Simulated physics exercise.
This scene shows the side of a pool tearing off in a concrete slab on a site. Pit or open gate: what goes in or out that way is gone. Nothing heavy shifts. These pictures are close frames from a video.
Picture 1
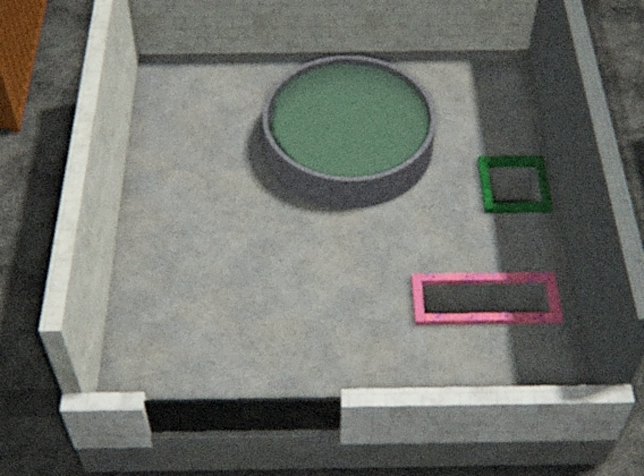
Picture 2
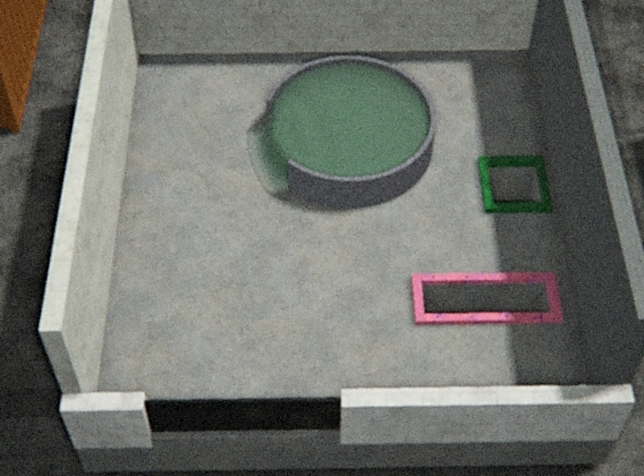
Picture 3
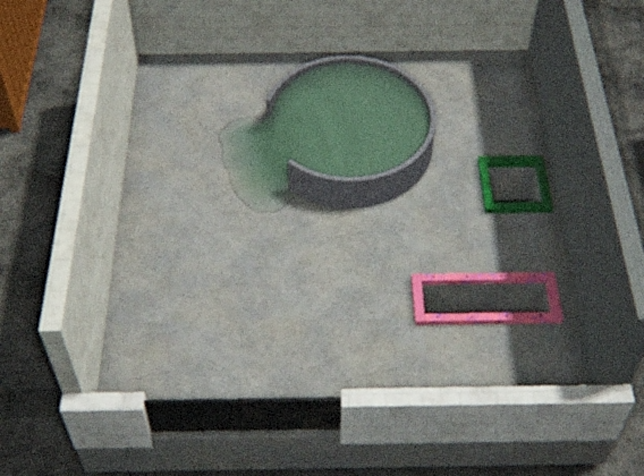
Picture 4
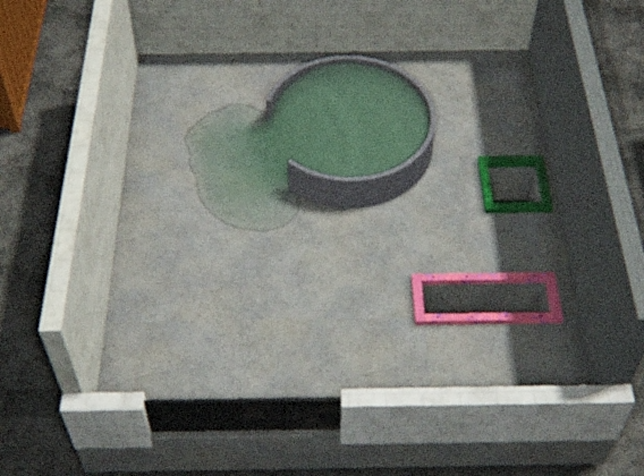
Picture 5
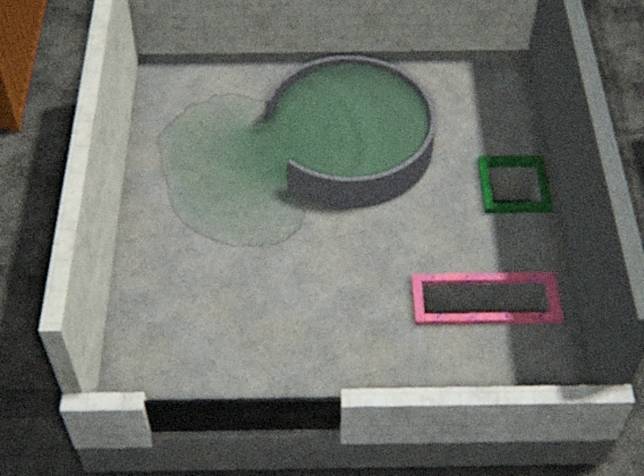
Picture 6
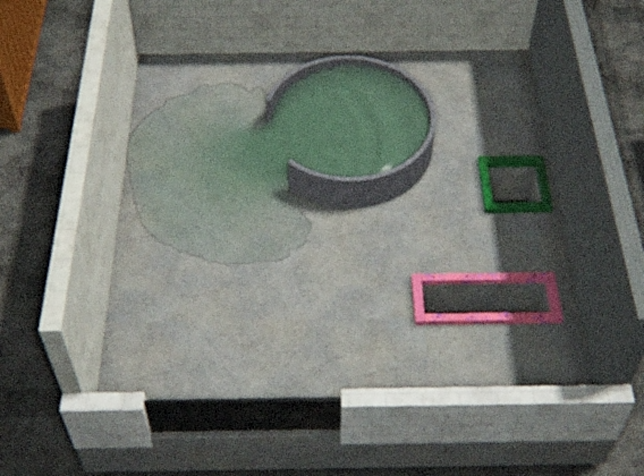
On a walled concrete slab with a green frame and a pink frame on the floor, a round pool of green water stands still, then its left side opens and water pours out, spreading leftward in a widening, thinning sheet.
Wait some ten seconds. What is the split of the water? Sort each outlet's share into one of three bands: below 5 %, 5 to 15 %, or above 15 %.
Shares: The gate gets below 5 %; the green pit gets below 5 %; the pink pit gets below 5 %.
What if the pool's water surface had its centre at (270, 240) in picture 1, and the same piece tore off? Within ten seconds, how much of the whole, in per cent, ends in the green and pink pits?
After ten seconds: Green pit 0 percent, pink pit 4 percent.
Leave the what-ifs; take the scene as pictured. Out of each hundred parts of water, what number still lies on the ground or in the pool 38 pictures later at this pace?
My reckoning gives about 100 %.
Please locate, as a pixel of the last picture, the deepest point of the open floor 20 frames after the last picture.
Around (96, 409).
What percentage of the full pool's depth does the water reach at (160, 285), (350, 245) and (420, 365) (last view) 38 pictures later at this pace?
In order: Roughly 14, 0 and 8 in a hundred.
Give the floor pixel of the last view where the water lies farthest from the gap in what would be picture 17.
The farthest point of the front sits at (94, 422).
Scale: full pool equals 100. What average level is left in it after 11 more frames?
Around 56 percent.
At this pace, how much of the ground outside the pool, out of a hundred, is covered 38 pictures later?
Near 70 in a hundred.
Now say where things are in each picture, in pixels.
The round pool at (349, 119) is whole and still, in the first picture.
The front is at (262, 127), out from the gap at (271, 151), in the second picture.
Water pours out at (271, 153) and has run to (235, 125), in the third picture.
Water pours out at (271, 154) and has run to (192, 136), in the fourth picture.
Water pours out at (271, 154) and has run to (164, 140), in the fifth picture.
Water pours out at (271, 153) and has run to (133, 143), in the sixth picture.
A moment on, water covers 25 % of the floor; the gate 0 %, the green pit 0 %, the pink pit 0 %.
Next, water covers 30 % of the floor; the gate 0 %, the green pit 0 %, the pink pit 0 %.
Then, water covers 40 % of the floor; the gate 0 %, the green pit 0 %, the pink pit 0 %.
Later, water covers 70 % of the floor; the gate 0 %, the green pit 0 %, the pink pit 0 %.
In the end, water covers 95 % of the floor; the gate 0 %, the green pit 0 %, the pink pit 0 %.
